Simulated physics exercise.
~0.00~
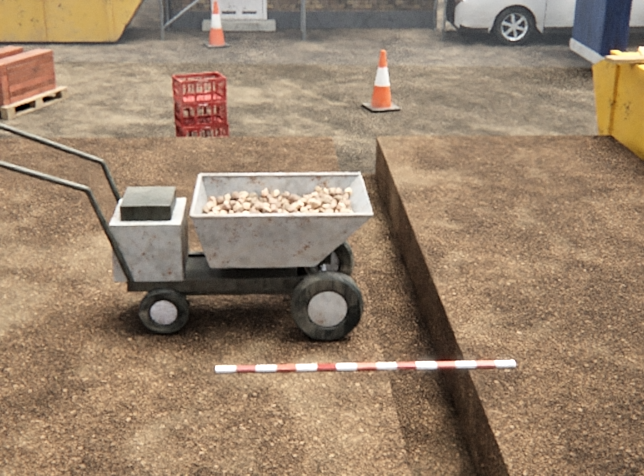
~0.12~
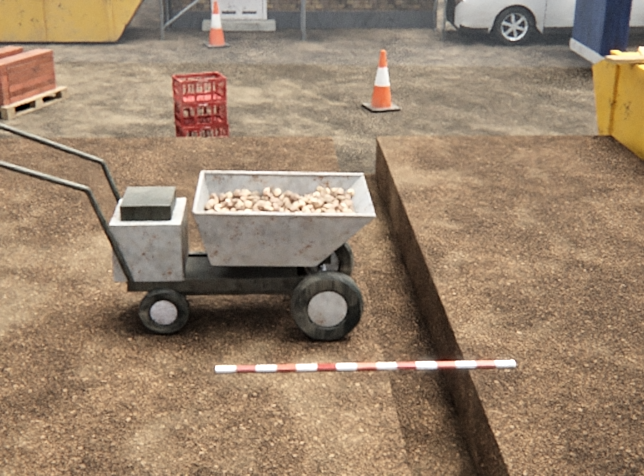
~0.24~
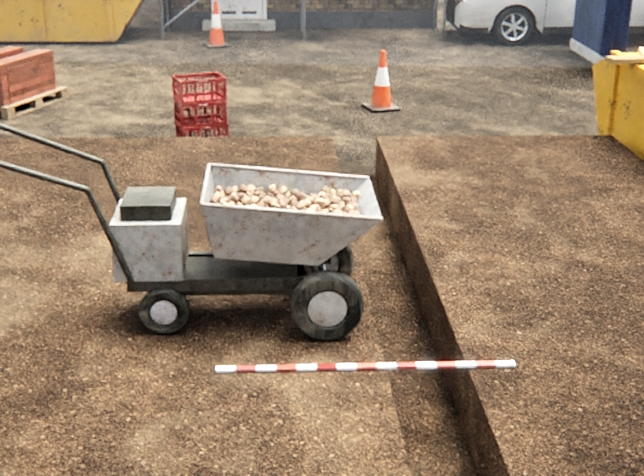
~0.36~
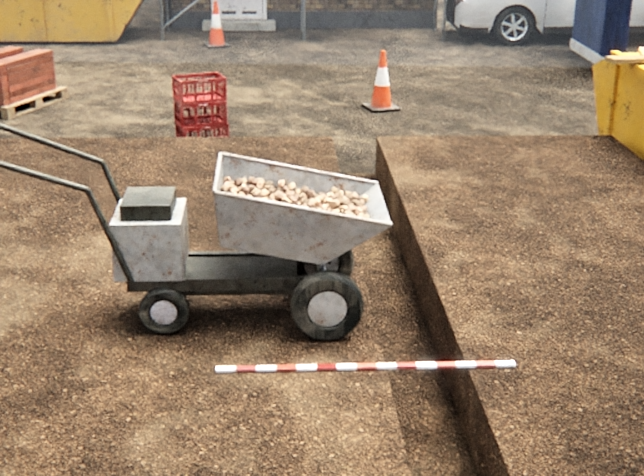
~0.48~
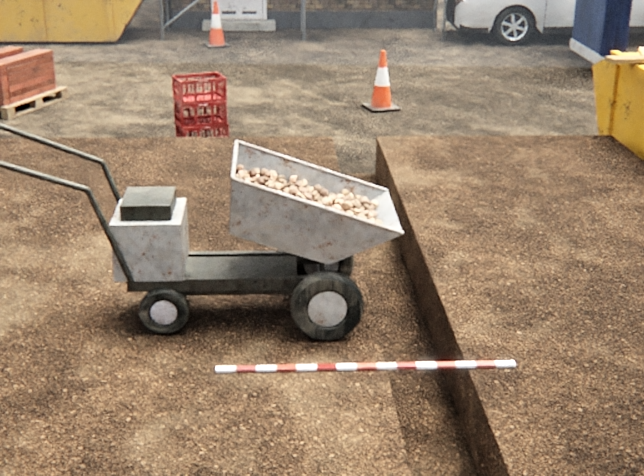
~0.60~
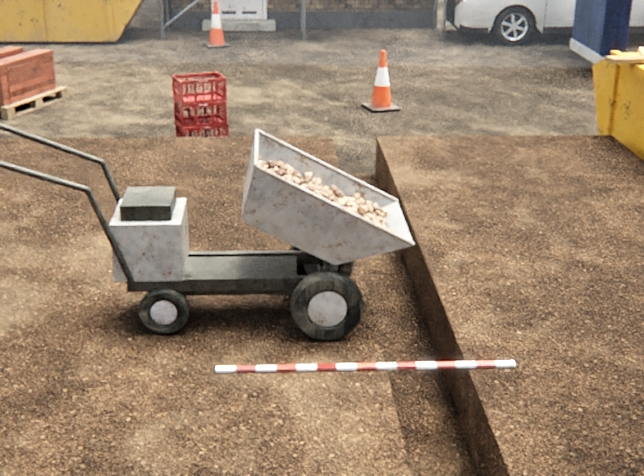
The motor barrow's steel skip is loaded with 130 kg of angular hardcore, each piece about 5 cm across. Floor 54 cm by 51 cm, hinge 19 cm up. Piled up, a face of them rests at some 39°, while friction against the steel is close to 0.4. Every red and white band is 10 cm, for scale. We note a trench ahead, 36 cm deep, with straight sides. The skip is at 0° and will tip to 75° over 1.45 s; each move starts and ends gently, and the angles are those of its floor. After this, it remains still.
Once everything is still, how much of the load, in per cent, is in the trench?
About 59 per cent.
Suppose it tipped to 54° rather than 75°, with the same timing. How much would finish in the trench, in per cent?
Then about 5 per cent.
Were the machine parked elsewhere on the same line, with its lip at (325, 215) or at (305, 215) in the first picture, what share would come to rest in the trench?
Estimates: 100 % then 100 %.
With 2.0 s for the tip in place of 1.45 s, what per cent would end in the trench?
Near 55 per cent.
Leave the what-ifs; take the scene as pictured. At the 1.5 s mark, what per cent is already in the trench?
Close to 15 per cent at that time.
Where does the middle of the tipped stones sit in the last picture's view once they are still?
Around (438, 345).
After 1.1 s the floor is at 63°; 100 % in the skip; the foremost stones are at (432, 277).
After 1.5 s the floor is at 75°; 61 % in the skip, 17 % in the trench, 22 % past the trench; the foremost stones are at (499, 303).
After 1.9 s the floor is at 75°; 27 % in the skip, 31 % in the trench, 42 % past the trench; the foremost stones are at (547, 293).
After 3.8 s the floor is at 75°; 0 % in the skip, 59 % in the trench, 41 % past the trench; the foremost stones are at (568, 303).
